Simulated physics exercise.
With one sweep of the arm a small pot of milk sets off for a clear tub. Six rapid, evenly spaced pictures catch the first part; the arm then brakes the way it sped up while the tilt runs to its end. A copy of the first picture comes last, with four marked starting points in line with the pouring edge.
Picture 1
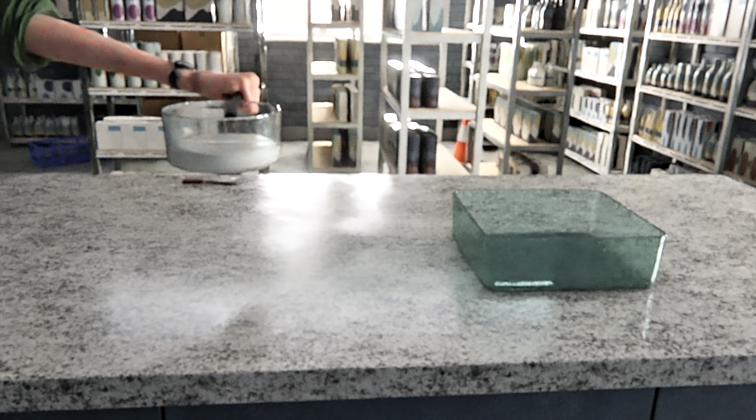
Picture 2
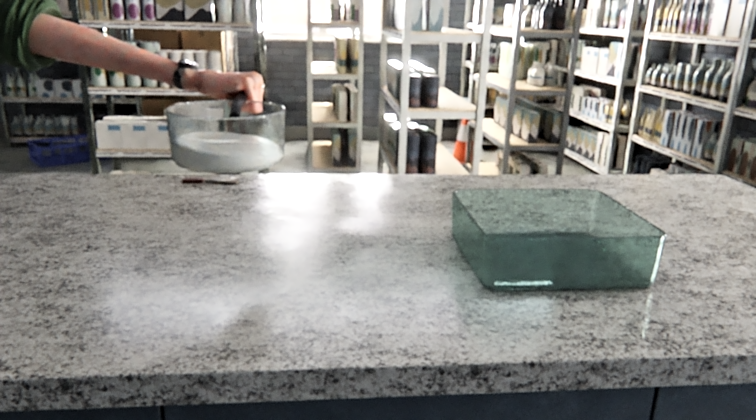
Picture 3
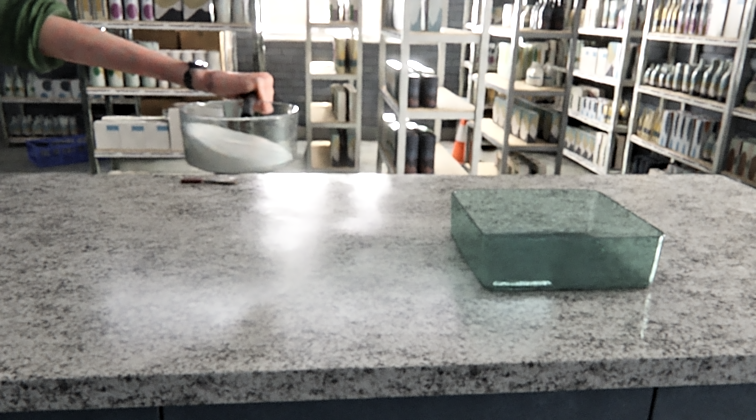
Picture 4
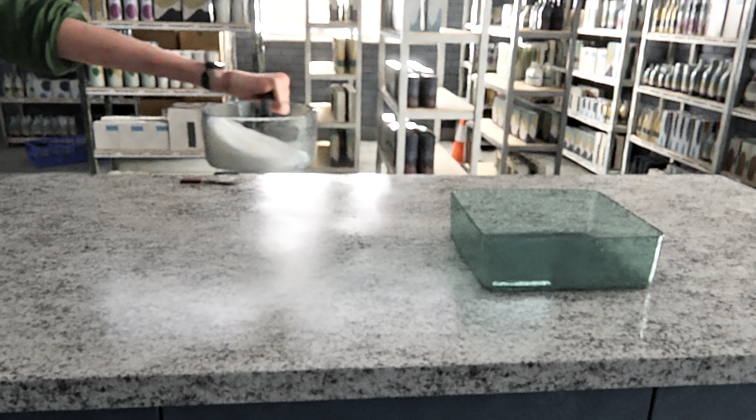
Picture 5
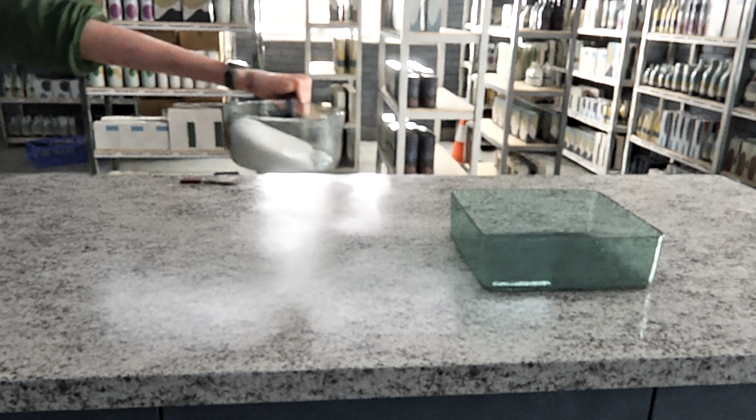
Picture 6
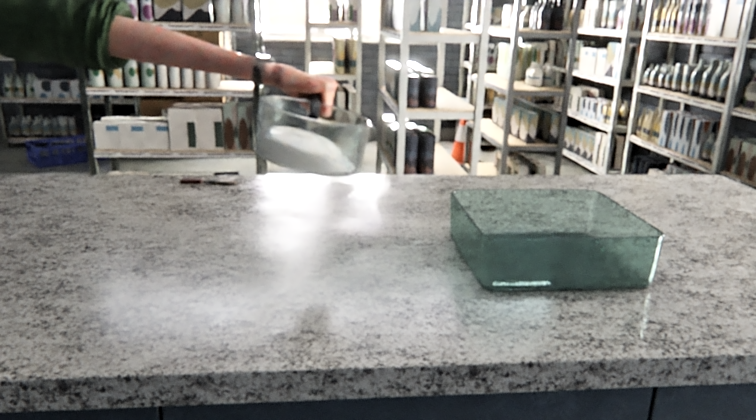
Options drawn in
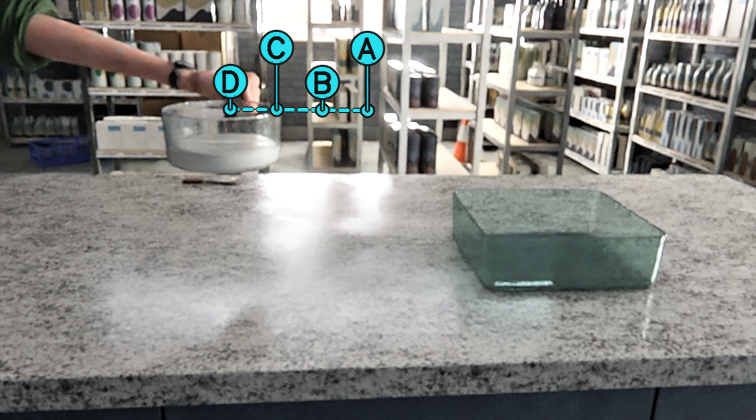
A hand at the end of a green-sleeved arm holds a clear round pot of white liquid above the far left of a speckled grey stone counter, seen from the front and slightly above. A greenish clear rectangular tub sits on the right, with stocked shelves behind. The arm carries the pot rightward, the liquid sloping inside, then tilts it slightly, while the view stays still.
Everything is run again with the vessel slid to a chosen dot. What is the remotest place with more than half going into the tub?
Use dot B.
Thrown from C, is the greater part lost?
Yes.
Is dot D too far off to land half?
Yes.
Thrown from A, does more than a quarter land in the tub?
Yes, clearly.
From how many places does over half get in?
Two of them.
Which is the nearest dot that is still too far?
It is C.
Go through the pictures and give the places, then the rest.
Upright, lip at (278, 109); tub from (481, 288) to (652, 284); nothing has left yet.
Upright, lip at (282, 109); nothing has left yet.
Upright, lip at (295, 109); nothing has left yet.
Upright, lip at (315, 109); nothing has left yet.
Tipped about 2°, lip at (341, 112); nothing has left yet.
Tipped about 12°, lip at (369, 121); nothing has left yet.
On the marked copy, A at (367, 110); B at (322, 110); C at (276, 109); D at (230, 109).
If A is chosen, about 80 % lands in the tub, 11 % falls short and 9 % goes beside or beyond.
If B is chosen, about 65 % lands in the tub, 24 % falls short and 11 % goes beside or beyond.
If C is chosen, about 34 % lands in the tub, 60 % falls short and 6 % goes beside or beyond.
If D is chosen, about 10 % lands in the tub, 89 % falls short.
